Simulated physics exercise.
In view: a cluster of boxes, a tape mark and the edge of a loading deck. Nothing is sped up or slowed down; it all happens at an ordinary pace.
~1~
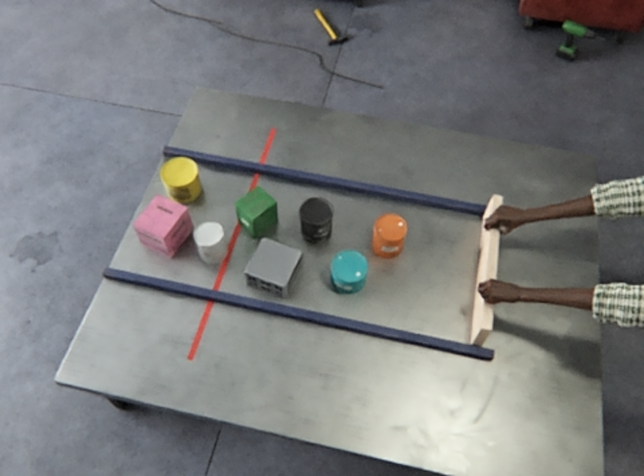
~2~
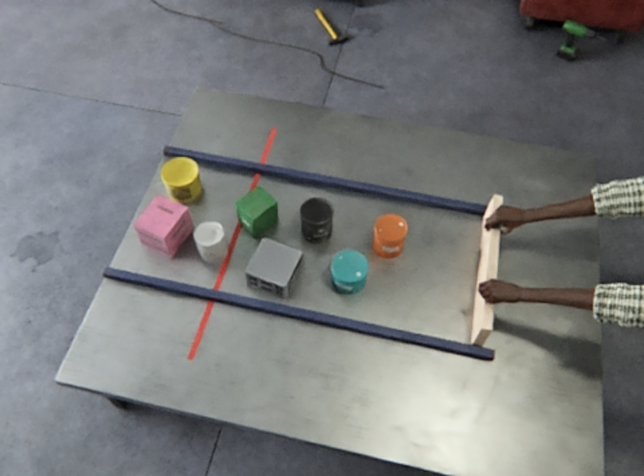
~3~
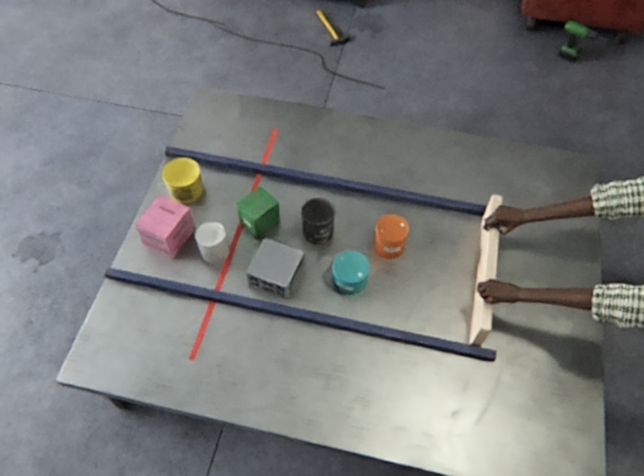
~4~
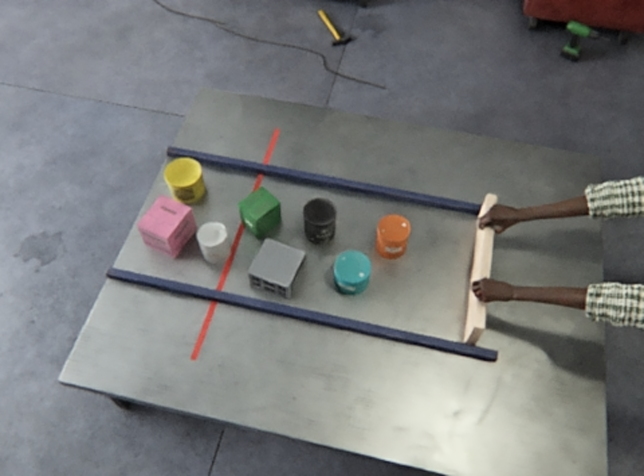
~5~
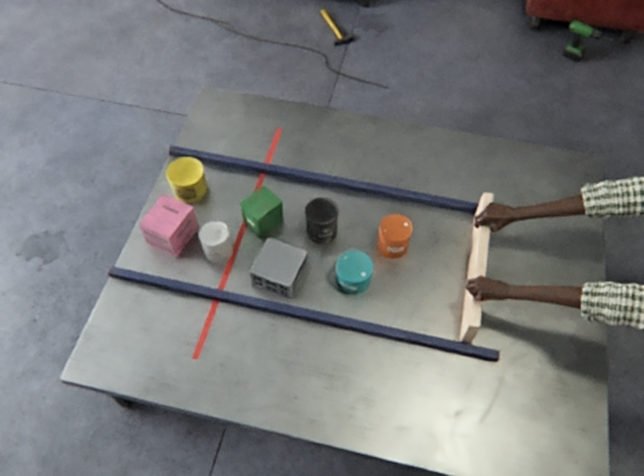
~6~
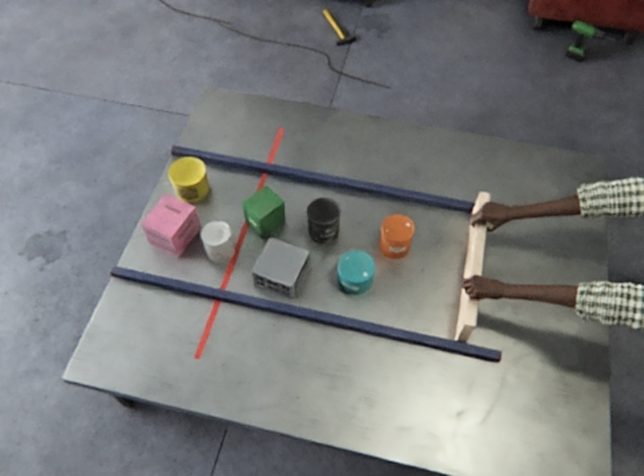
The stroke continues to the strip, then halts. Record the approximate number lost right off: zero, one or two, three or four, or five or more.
Number lost: Zero.
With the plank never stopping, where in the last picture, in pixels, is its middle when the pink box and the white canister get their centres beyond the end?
The middle is at (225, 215) when it's the pink box, and at (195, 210) when it's the white canister.
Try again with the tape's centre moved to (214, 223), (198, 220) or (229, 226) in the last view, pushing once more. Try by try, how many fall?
Respectively 1, 1 and 0.
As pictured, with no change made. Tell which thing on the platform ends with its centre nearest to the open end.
The pink box is foremost.
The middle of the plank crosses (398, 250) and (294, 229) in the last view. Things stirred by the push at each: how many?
The first number is 1, the next one 6.
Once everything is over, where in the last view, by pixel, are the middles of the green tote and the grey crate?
In the last picture the green tote sits around (191, 202) and the grey crate around (203, 259).
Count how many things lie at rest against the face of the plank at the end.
Number in contact with it: 3.
A little later, none off yet; yellow pail at rest near (190, 180); pink box at rest near (172, 225); white canister at rest near (219, 243).
Next, none off yet; yellow pail at rest near (190, 180); pink box at rest near (172, 225); white canister shifted about its own width near (202, 236).
When it is over, the number that fall off is zero.
